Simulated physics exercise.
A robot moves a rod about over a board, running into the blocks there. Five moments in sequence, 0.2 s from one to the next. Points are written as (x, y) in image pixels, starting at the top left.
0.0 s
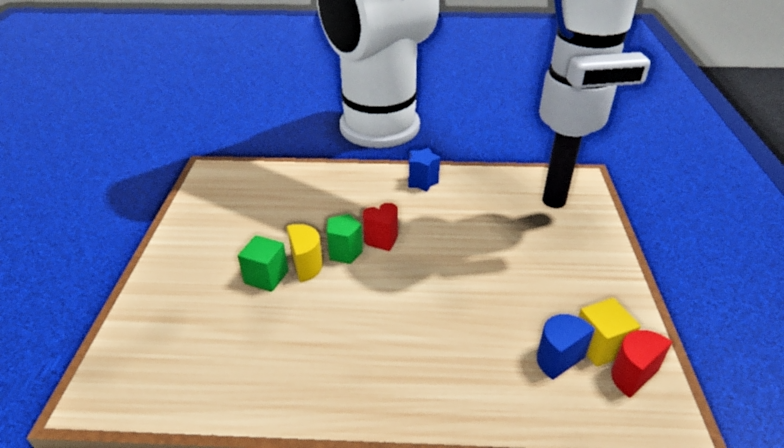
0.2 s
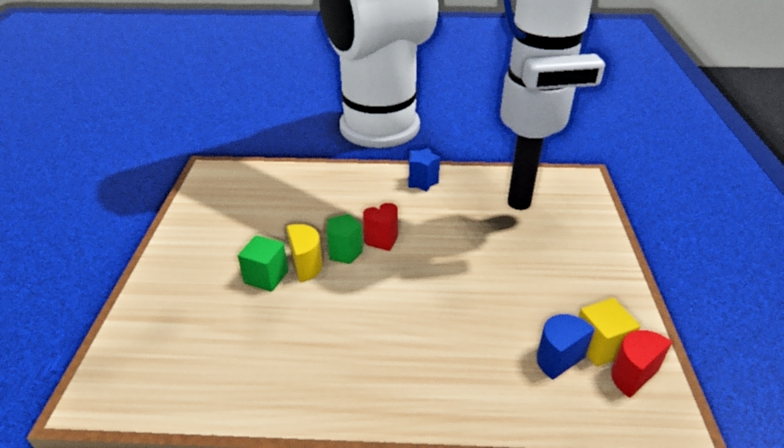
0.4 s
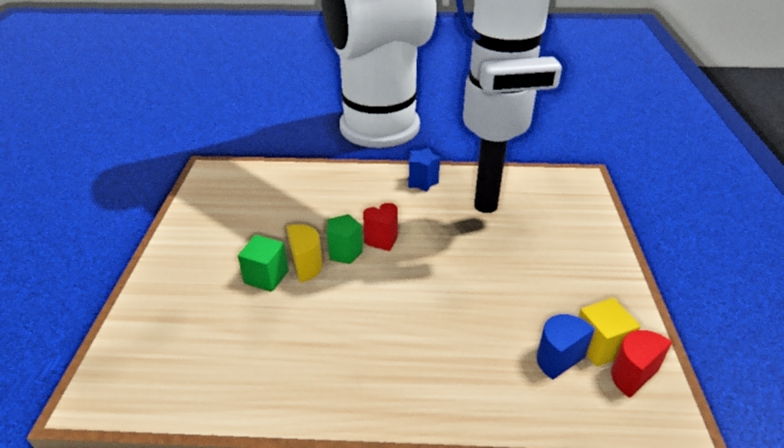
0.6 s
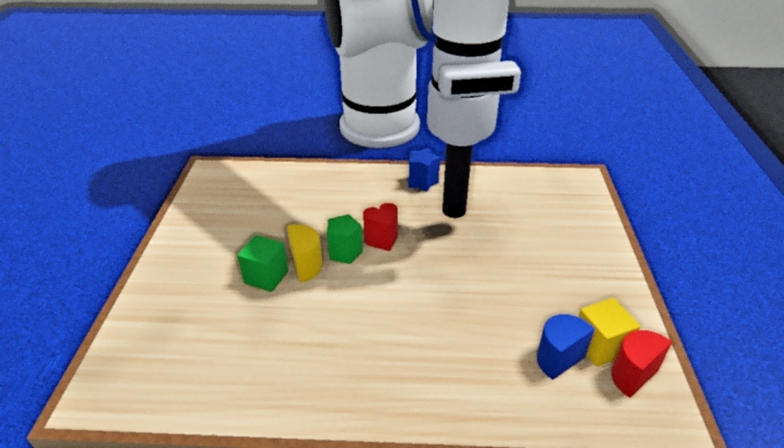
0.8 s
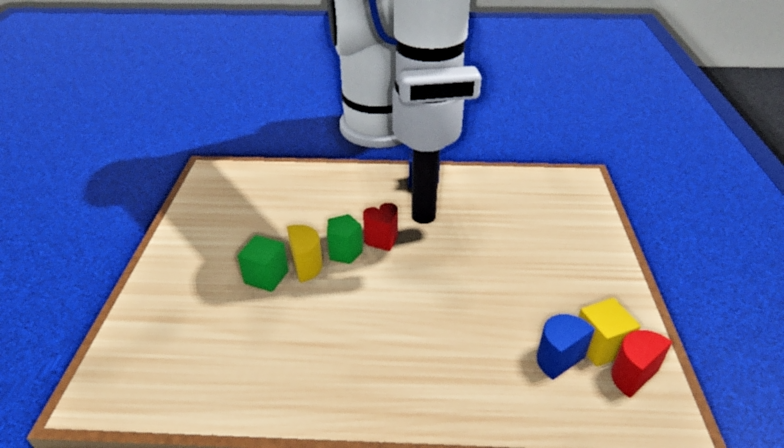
A robot arm moved its black rod steadily leftward across the back of a wooden board, passing in front of a blue block and nearing the red heart-shaped one, while the colored blocks stayed still.
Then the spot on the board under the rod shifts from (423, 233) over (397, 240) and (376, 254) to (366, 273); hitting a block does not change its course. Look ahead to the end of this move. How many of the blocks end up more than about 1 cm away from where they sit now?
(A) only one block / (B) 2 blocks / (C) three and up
My answer is option B.
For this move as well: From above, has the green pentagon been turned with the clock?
No.
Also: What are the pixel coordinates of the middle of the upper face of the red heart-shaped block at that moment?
Top centre: (355, 214).
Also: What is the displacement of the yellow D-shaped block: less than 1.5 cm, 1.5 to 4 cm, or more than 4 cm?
Moves under 1.5 cm.
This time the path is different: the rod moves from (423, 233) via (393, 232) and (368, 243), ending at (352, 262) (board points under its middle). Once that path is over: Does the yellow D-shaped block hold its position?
It seems not.
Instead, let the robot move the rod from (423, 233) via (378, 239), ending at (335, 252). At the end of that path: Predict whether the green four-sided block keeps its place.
It ends up somewhere else.
On the path given first. Halfway along, rod at (384, 231); green pentagon at (331, 227), turned 20° anticlockwise; red heart-shaped block at (358, 213).
At the end, rod at (365, 257); yellow D-shaped block at (300, 238); green pentagon at (329, 227), turned 30° anticlockwise; red heart-shaped block at (355, 214).
